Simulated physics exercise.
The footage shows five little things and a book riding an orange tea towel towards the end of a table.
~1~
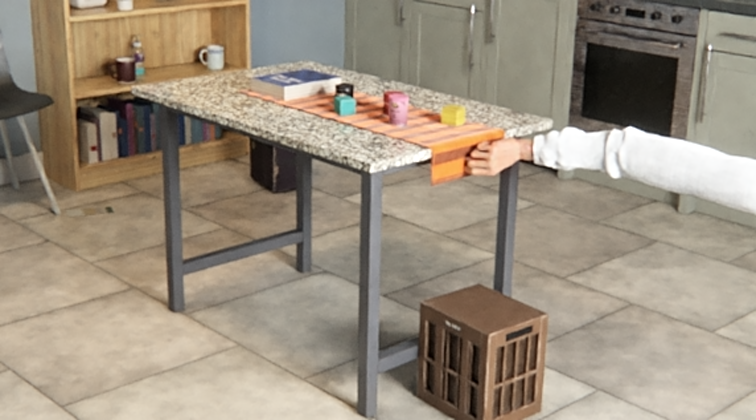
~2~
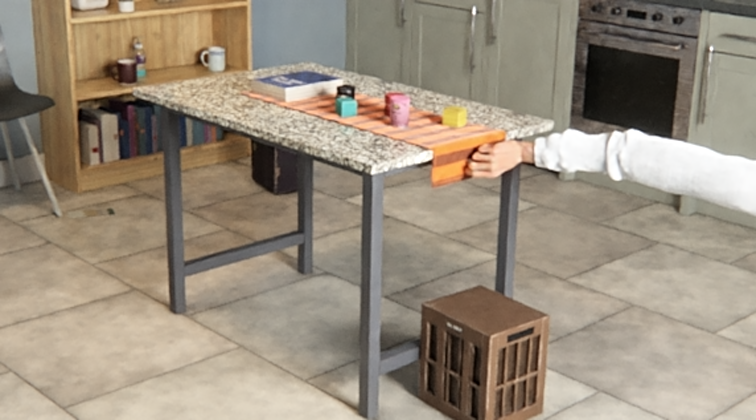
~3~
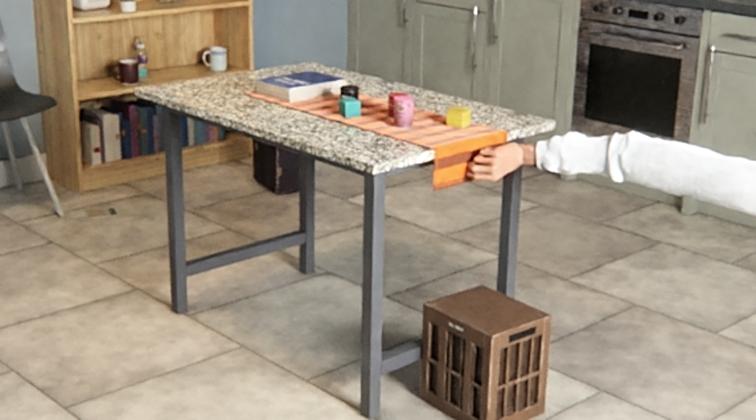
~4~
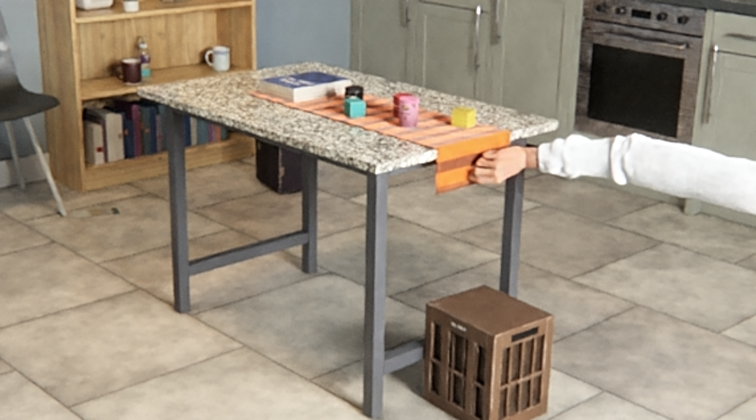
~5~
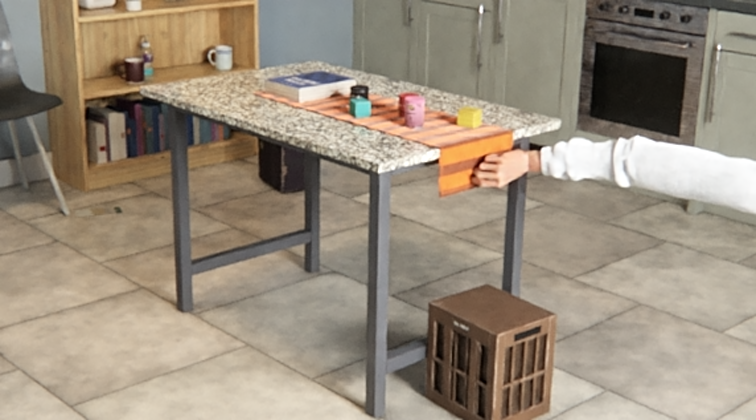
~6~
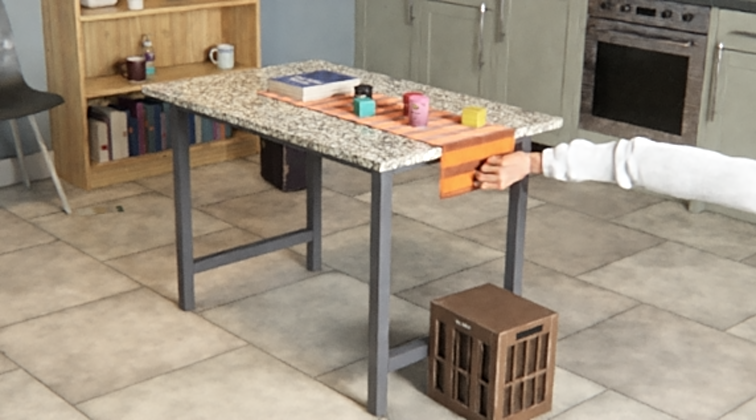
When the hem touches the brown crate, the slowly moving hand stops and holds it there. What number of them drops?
Tally: Three.
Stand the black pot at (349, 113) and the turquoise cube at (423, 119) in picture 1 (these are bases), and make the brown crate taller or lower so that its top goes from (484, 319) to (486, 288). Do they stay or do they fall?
The black pot stays put; the turquoise cube is lost.
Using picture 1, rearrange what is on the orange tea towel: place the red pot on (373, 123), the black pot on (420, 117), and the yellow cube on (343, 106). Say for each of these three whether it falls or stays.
As for the red pot, it tips off; the black pot tips off; the yellow cube stays where it is.
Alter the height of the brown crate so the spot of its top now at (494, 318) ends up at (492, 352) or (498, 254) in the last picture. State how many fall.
The count comes out 4 and 1.
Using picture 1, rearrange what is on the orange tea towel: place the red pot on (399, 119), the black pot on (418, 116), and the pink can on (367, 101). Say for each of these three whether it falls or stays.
Red pot dropped, black pot dropped, pink can kept.
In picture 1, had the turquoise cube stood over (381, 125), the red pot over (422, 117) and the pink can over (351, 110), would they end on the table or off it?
Turquoise cube: Lost. Red pot: Lost. Pink can: Safe.
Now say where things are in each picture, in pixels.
In the first frame, hem (431, 186); yellow cube (454, 107); pink can (399, 96); red pot (393, 93); turquoise cube (345, 98); black pot (345, 85); top of the crate (484, 319).
In the second frame, hem (431, 188); yellow cube (455, 109).
In the third frame, hem (433, 191); pink can (404, 98).
In the fourth frame, hem (436, 194); red pot (404, 95); top of the crate (490, 320).
In the fifth frame, hem (439, 197); turquoise cube (360, 100).
In the sixth frame, hem (439, 199); yellow cube (474, 109); pink can (419, 98); red pot (413, 94); turquoise cube (364, 100); black pot (364, 86).
Early on, hem near (476, 255); yellow cube gone.
Midway, hem on the crate; yellow cube, pink can and red pot gone.
Finally, hem on the crate; yellow cube, pink can and red pot gone. The count of fallen things is three.
